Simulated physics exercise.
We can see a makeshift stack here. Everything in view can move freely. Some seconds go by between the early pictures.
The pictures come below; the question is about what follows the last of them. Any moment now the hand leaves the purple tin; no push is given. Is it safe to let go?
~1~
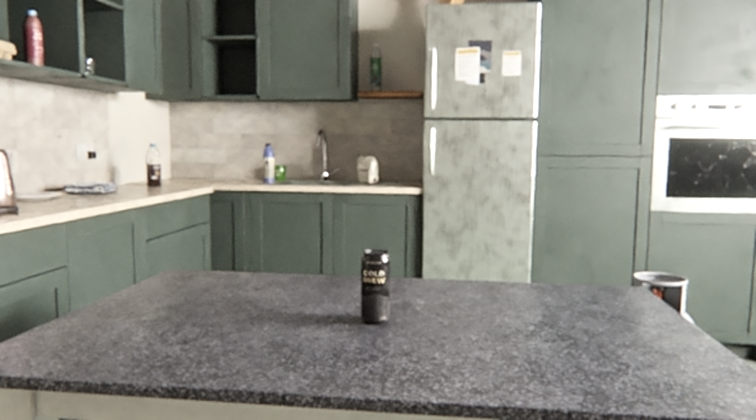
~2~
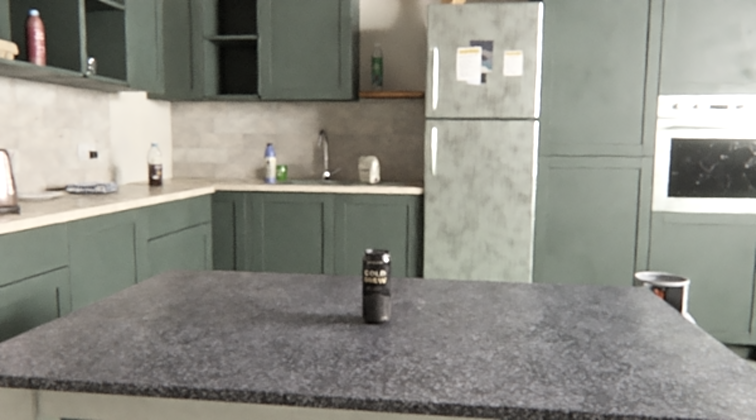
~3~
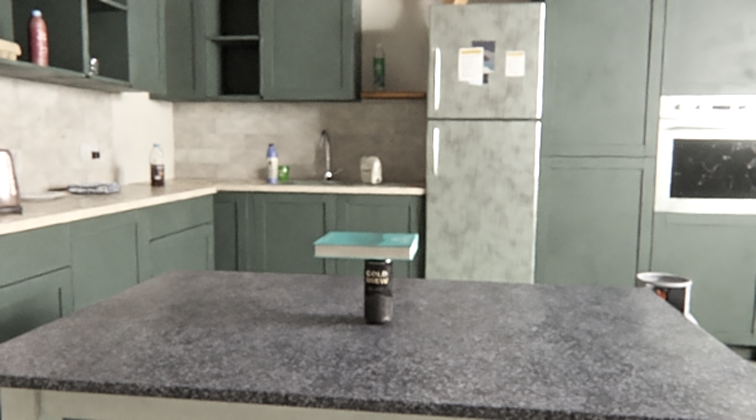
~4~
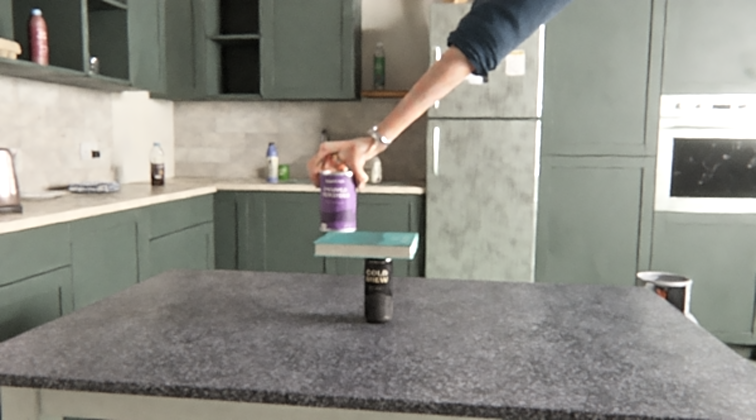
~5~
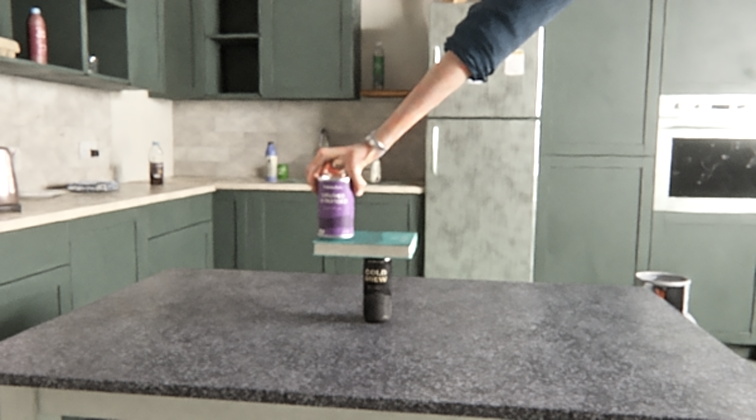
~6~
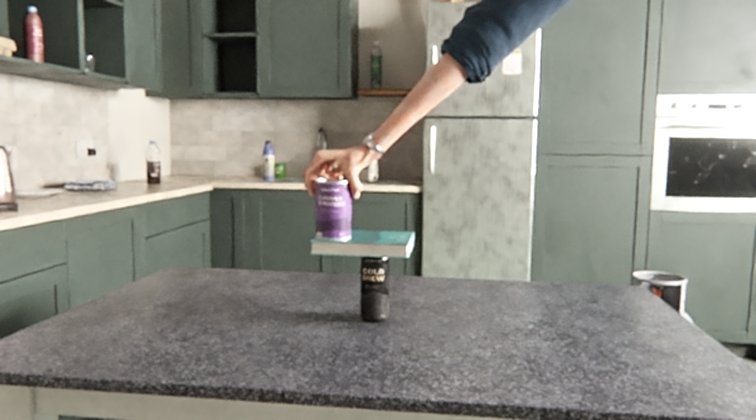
It is going to go wrong.
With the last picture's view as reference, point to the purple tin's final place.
Near (279, 307).
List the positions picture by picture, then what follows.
The last thing is not in view yet, in the first frame.
The last thing is not in view yet, in the second frame.
The last thing is not in view yet; turquoise book (368, 245), in the third frame.
Coming down; purple tin (338, 201); turquoise book (368, 244), in the fourth frame.
Coming down; purple tin (336, 207); turquoise book (367, 244), in the fifth frame.
In place under the hand; purple tin (333, 209); turquoise book (365, 243), in the sixth frame.
Then, 0.30 s past the last view, purple tin now fallen; turquoise book rocked 35° from its first pose.
Then, 0.40 s past the last view, turquoise book rocked 73° from its first pose.
Then, 0.50 s past the last view, turquoise book now fallen.
Then, 0.70 s past the last view, things are still on the move.
Finally, fallen, turquoise book and purple tin; black can still in place. Final places as the last picture's camera would see them, purple tin near (279, 307). The stack gives way.
